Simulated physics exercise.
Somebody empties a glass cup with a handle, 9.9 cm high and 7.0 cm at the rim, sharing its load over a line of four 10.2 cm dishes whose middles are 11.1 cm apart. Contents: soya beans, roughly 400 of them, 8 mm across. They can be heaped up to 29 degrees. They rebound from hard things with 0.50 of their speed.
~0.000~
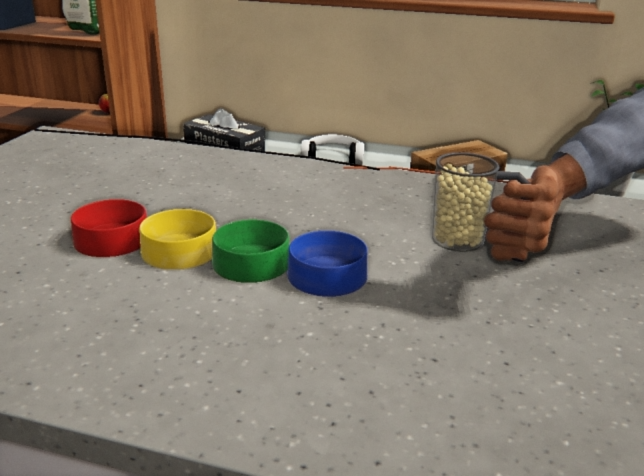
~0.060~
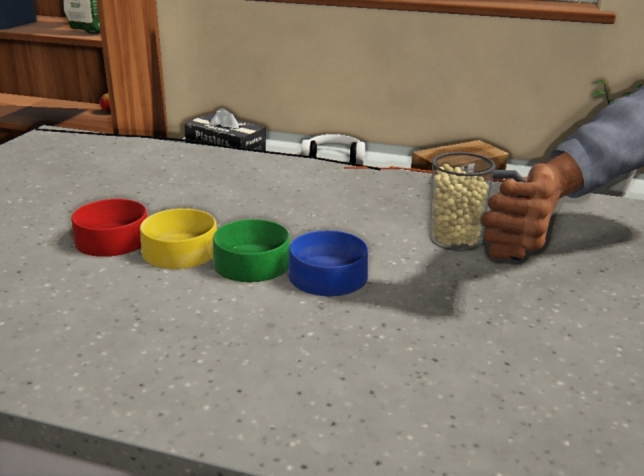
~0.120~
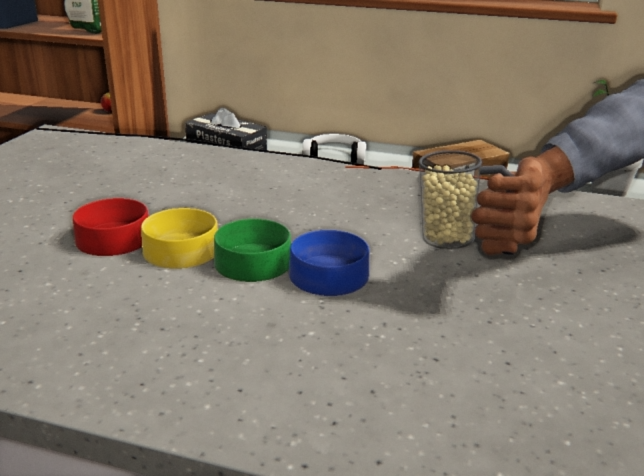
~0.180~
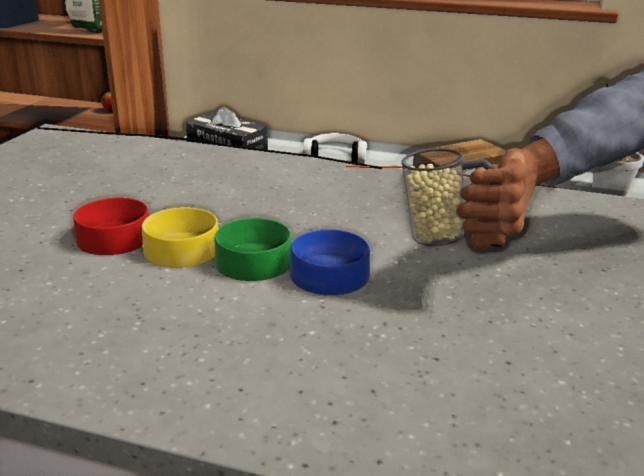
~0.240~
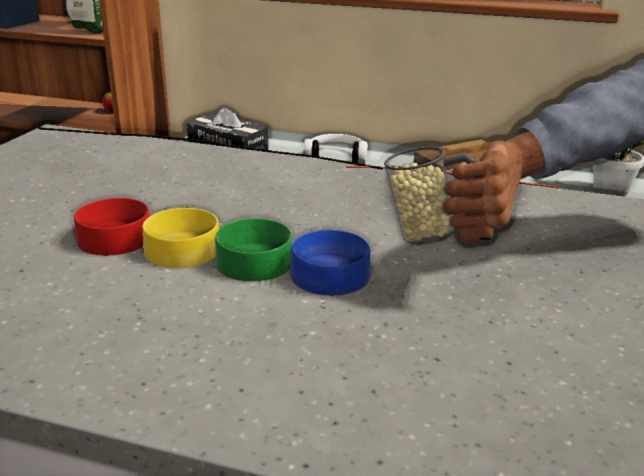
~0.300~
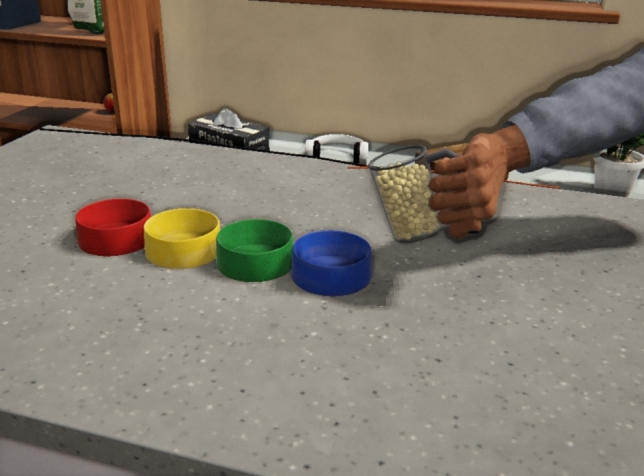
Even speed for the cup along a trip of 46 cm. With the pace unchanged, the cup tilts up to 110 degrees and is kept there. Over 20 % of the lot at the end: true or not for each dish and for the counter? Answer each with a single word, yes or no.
Red yes, blue no, green no, yellow no, counter yes.
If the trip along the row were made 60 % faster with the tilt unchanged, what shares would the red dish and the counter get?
Shares - red 80, counter 20.
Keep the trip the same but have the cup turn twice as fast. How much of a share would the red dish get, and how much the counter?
Red 20; counter 10.
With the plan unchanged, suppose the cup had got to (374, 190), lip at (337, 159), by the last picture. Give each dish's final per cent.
The red dish keeps 80, the blue one 0, the green one 0 and the yellow one 0.
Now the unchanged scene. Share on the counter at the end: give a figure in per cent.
Close to 25 per cent, give or take.
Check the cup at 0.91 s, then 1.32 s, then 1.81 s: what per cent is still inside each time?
100, 90, 5.
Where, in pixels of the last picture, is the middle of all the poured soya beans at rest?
Around (103, 228).
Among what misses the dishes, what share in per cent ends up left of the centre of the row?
About 100 %.
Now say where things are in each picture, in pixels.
The first frame shows cup at (462, 203), tilt 0 degrees, lip at (437, 161), moved 0.0 cm; middle of the pieces at (463, 203); blue dish at (328, 249); green dish at (251, 237); yellow dish at (178, 225); red dish at (109, 214).
The second frame shows cup at (459, 202), tilt 1 degrees, lip at (433, 161), moved 0.4 cm; middle of the pieces at (460, 203).
The third frame shows cup at (449, 200), tilt 5 degrees, lip at (420, 161), moved 1.8 cm; middle of the pieces at (449, 201).
The fourth frame shows cup at (435, 198), tilt 10 degrees, lip at (403, 161), moved 3.6 cm; middle of the pieces at (435, 198).
The fifth frame shows cup at (421, 196), tilt 15 degrees, lip at (386, 162), moved 5.4 cm; middle of the pieces at (422, 197).
The sixth frame shows cup at (408, 195), tilt 20 degrees, lip at (370, 163), moved 7.2 cm; middle of the pieces at (408, 195); blue dish at (332, 248); green dish at (255, 236); yellow dish at (182, 225); red dish at (113, 214). Its pace works out near 80 degrees a second; the hand travels 30 cm a second.
After 0.91 s, tilt 69 degrees; cup holds 100 %.
After 1.32 s, tilt 103 degrees; cup holds 90 %, yellow 5 %.
After 1.81 s, tilt 110 degrees; cup holds 5 %, red 65 %, yellow 5 %.
At rest (2.9 s), red 70 %, blue 0 %, green 0 %, yellow 5 %, counter 25 %.
